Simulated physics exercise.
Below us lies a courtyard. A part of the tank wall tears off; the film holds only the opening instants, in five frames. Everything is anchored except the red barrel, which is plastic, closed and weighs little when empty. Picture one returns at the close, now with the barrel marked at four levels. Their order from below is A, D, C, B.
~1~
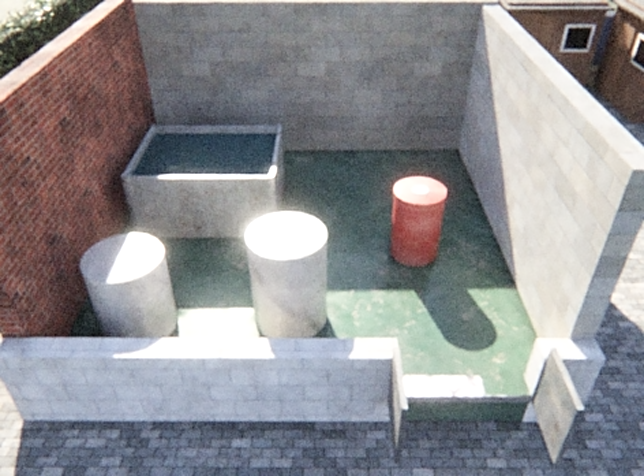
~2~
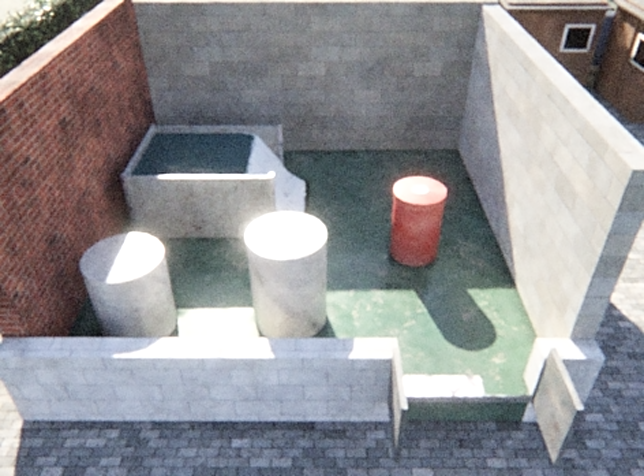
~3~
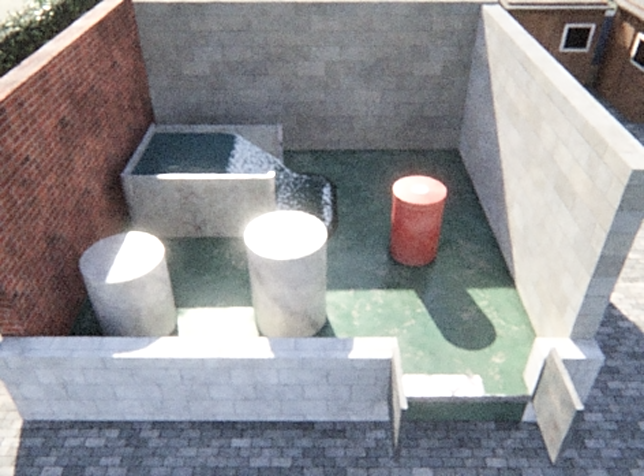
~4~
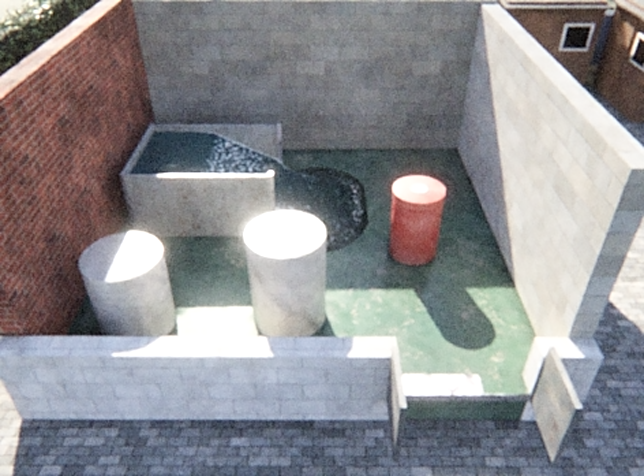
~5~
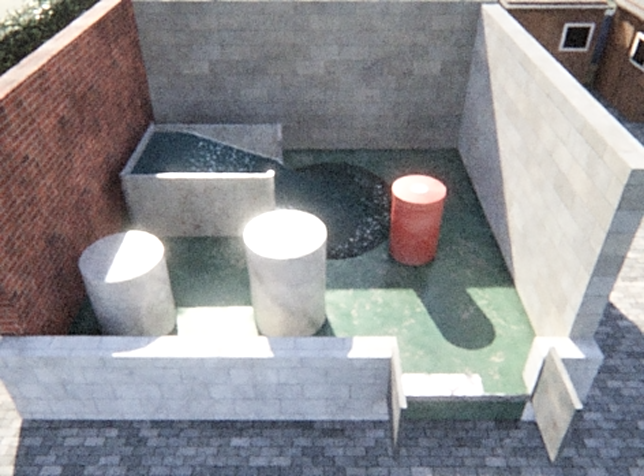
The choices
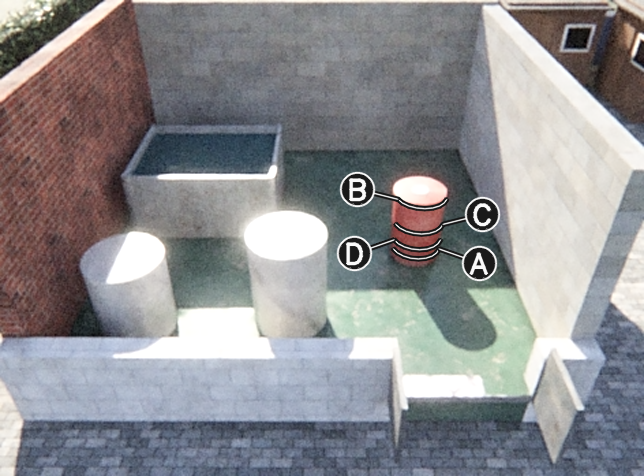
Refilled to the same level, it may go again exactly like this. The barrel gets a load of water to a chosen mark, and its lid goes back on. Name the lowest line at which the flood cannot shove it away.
Choose C.
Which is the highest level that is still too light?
Here it is level D.
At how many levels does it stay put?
Two of the four.
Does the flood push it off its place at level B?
No, that is safe.
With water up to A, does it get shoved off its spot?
Yes.
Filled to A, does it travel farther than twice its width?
Yes, clearly.
On the marked copy, A at (418, 258); B at (424, 208); C at (421, 234); D at (419, 249); from the bottom up A, D, C, B.
With A, it is washed out through the gate.
With B, it does not move.
With C, it does not move.
With D, it is pushed about half its own width away.
